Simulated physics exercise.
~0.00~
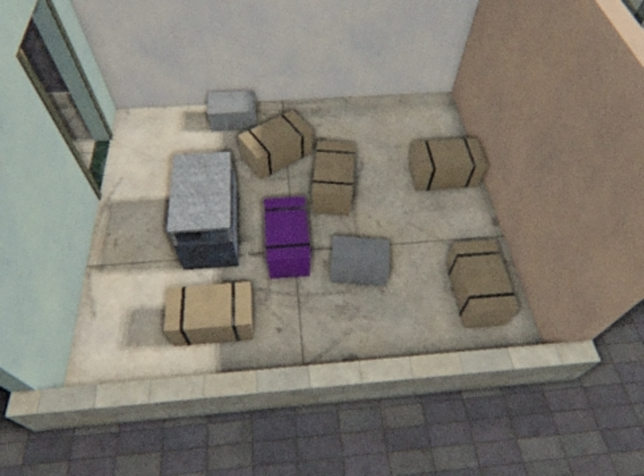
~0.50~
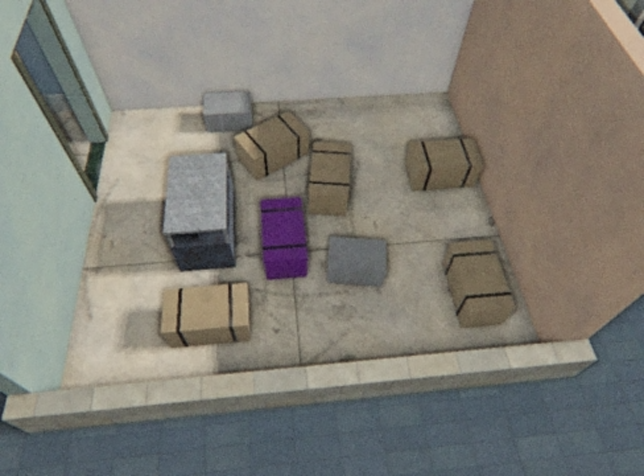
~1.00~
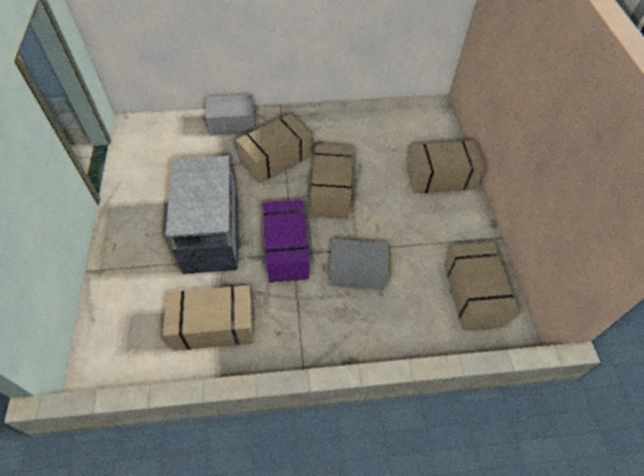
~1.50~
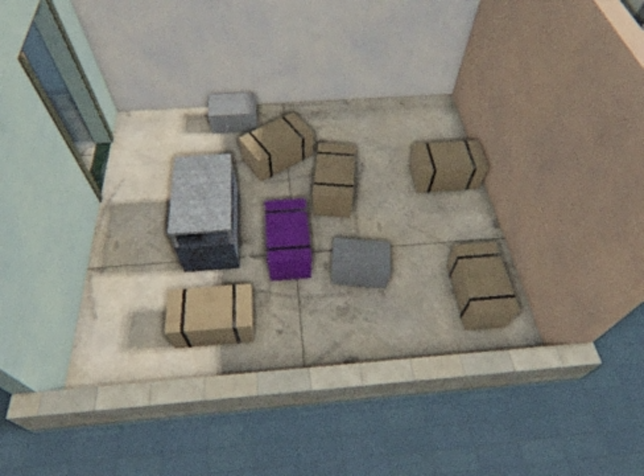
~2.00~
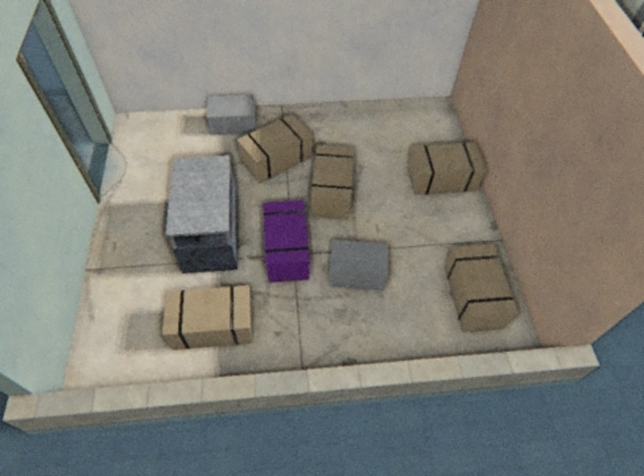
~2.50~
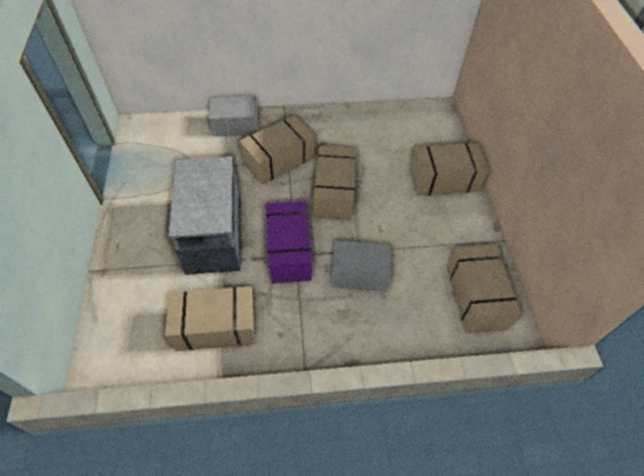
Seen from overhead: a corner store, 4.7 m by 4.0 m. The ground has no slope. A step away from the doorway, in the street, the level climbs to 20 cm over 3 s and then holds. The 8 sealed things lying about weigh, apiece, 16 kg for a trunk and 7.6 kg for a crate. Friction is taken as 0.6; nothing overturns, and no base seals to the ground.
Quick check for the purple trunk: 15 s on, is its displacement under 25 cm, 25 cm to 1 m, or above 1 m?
Displacement: 25 cm to 1 m.
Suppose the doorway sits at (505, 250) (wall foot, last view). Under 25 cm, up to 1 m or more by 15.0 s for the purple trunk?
Purple trunk: Goes a long way.
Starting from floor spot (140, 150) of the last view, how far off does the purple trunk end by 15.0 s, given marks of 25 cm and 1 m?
By then it winds up well off.
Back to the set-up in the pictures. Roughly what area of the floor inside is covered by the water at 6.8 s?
I'd put it close to 13 m2.
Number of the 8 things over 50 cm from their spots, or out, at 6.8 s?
The count is 3.
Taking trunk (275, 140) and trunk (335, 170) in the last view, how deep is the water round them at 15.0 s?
7 and 8 cm.
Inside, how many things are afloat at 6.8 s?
It comes to 1 of them.
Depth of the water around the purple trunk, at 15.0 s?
I'd say around 7 cm.
After 3.5 s the purple trunk is near (288, 232), 0.0 m from its start, aground; 0 afloat.
After 6.8 s the purple trunk is near (288, 232), 0.0 m from its start, aground; 1 afloat.
After 11.0 s the purple trunk is near (288, 232), 0.0 m from its start, aground; 6 afloat.
After 15.0 s the purple trunk is near (292, 192), 0.5 m from its start, afloat; 8 afloat.
